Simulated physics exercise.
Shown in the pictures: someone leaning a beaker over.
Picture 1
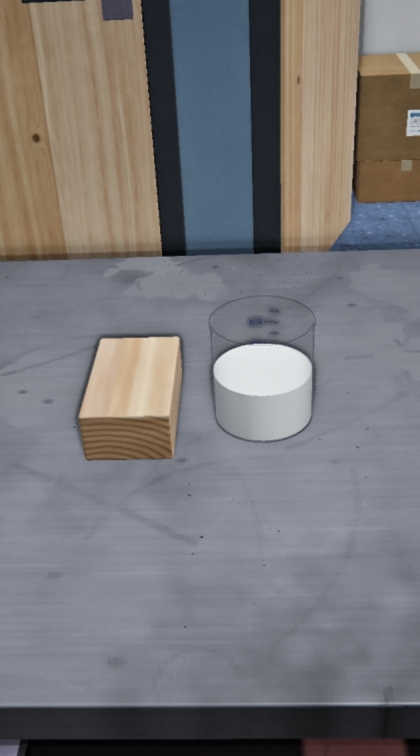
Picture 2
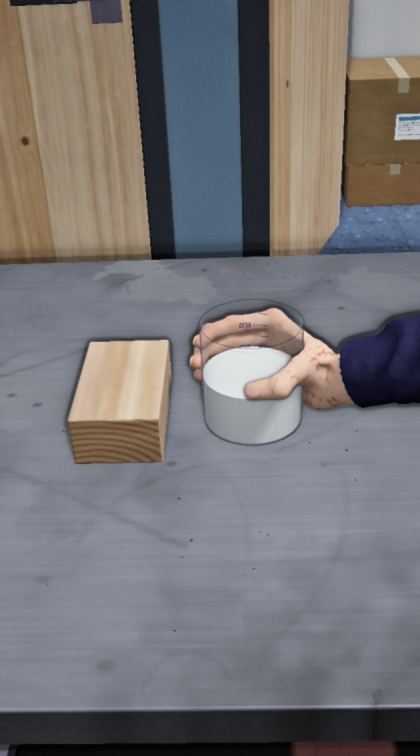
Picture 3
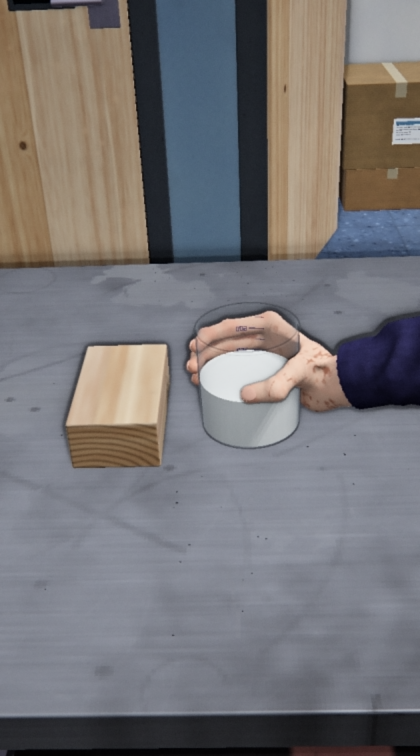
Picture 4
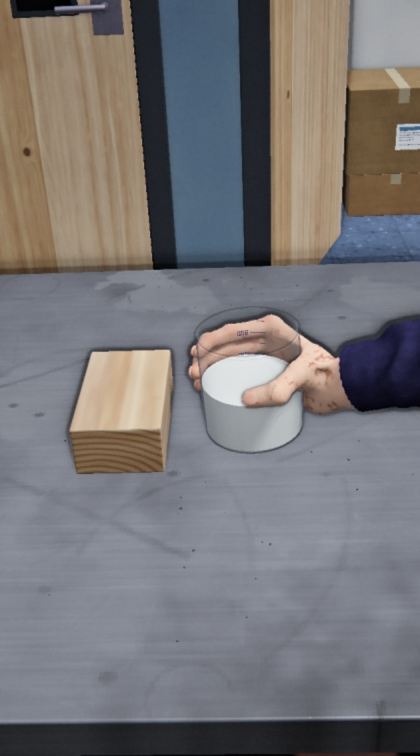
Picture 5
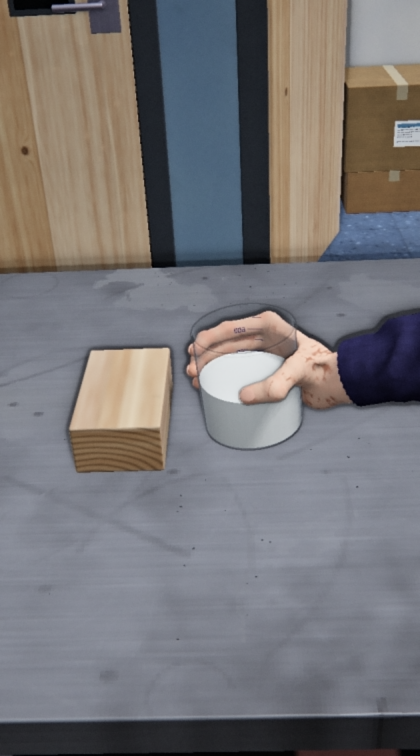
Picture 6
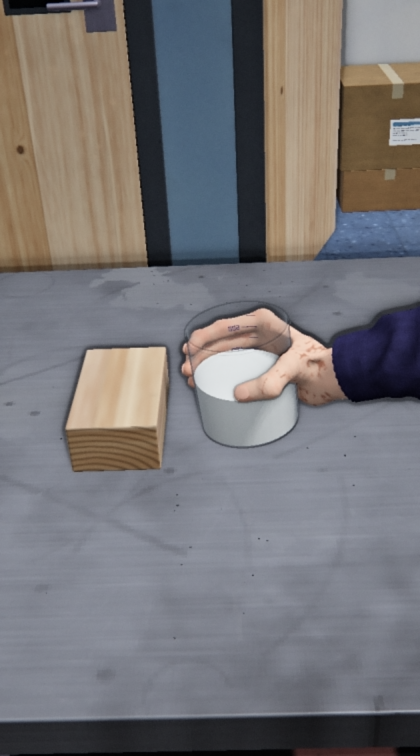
On a grey tabletop, a clear beaker about half full of white material stands upright to the right of a wooden block. A hand in a dark blue sleeve comes in from the right and grips the beaker, then leans it slightly left, its top shifting towards the block.
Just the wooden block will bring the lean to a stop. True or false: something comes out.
False.
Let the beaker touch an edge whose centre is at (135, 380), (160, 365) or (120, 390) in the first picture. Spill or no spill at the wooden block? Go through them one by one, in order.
First contents get out, next contents stay put, last contents get out.
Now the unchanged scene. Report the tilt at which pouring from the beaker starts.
I'd say somewhere near 50°.
A moment on, the beaker leans by about 20°; all is still inside.
Further on, the beaker leans by about 30°; all is still inside.
When it is over, the beaker leans by about 35°, against the wooden block; all is still inside.
